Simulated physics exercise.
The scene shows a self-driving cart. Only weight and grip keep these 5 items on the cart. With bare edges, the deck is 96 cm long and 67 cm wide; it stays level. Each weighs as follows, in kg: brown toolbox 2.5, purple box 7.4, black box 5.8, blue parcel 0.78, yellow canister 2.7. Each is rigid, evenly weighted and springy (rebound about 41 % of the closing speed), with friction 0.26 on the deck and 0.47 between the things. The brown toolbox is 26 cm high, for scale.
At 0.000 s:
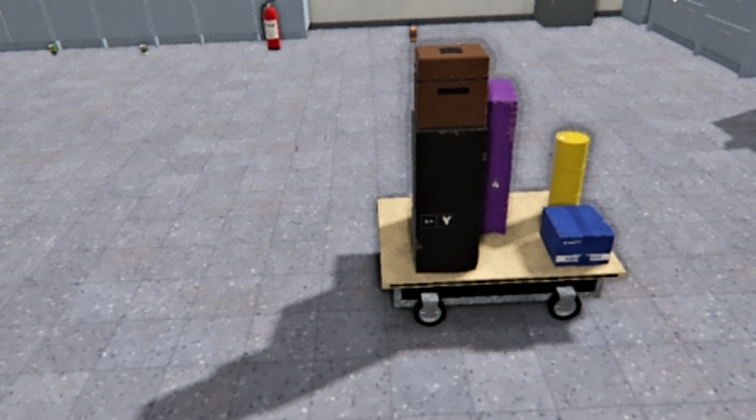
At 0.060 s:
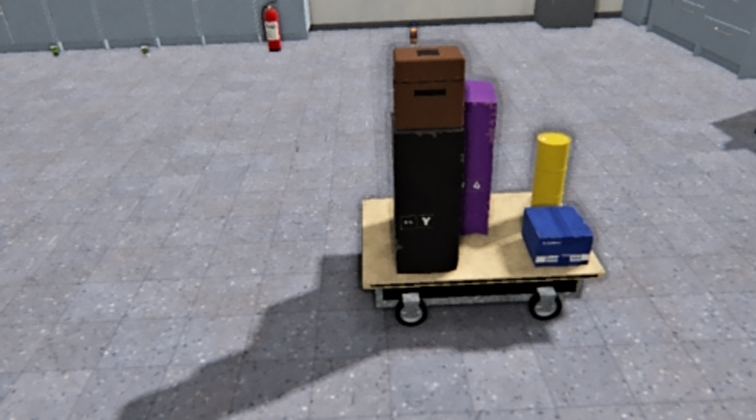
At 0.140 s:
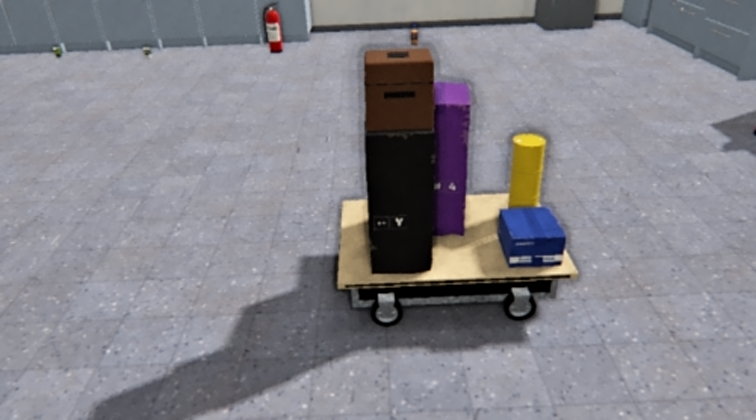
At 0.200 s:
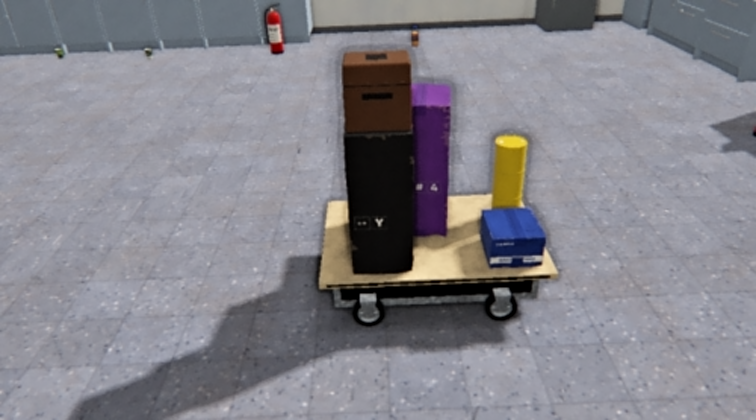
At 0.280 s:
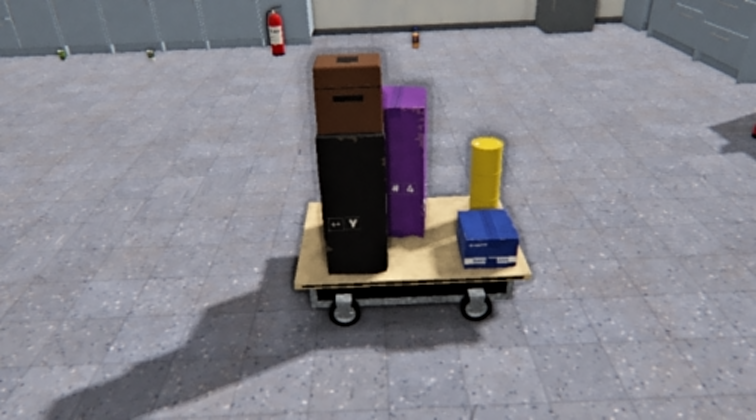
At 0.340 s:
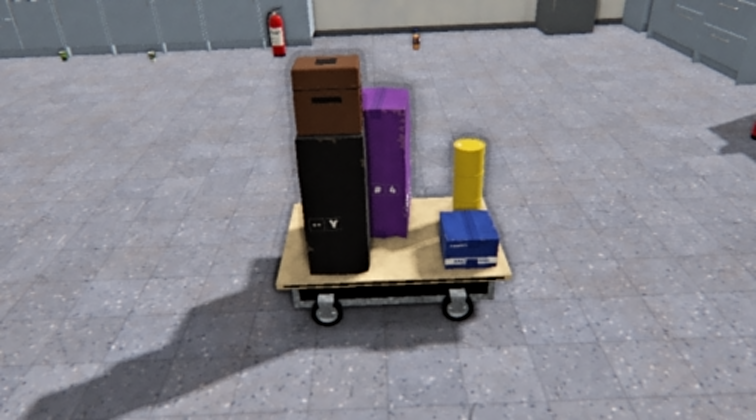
A flat cart carrying stacked boxes and a yellow canister rolls left across the tiled floor.
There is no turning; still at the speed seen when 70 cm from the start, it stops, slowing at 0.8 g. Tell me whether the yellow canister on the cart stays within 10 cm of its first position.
It goes beyond that distance.
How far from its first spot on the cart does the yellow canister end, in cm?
About 22 cm.
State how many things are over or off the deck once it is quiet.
Count: 2.
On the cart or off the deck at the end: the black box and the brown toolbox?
At the end the black box winds up past the limits and the brown toolbox winds up past the limits.
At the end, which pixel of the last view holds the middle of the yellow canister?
It ends up at about (346, 188).
By 0.74 s, 81 cm covered, stopped; yellow canister 10 cm from its spot near (371, 187); brown toolbox 11 cm from its spot; black box 10 cm from its spot.
By 1.04 s, 81 cm covered, stopped; yellow canister 22 cm from its spot near (346, 188); brown toolbox tilted 4°; black box tilted 4°.
By 2.24 s, 81 cm covered, stopped; brown toolbox and black box now off the deck; yellow canister 22 cm from its spot near (346, 188); blue parcel 22 cm from its spot.
By 2.64 s, 81 cm covered, stopped; yellow canister 22 cm from its spot near (346, 188); blue parcel 22 cm from its spot; purple box 22 cm from its spot.
When it is over (3.1 s), off the deck, brown toolbox and black box; not toppled but over 10 cm from the start, purple box, blue parcel and yellow canister. End places, in pixels of the last picture, yellow canister near (346, 188).
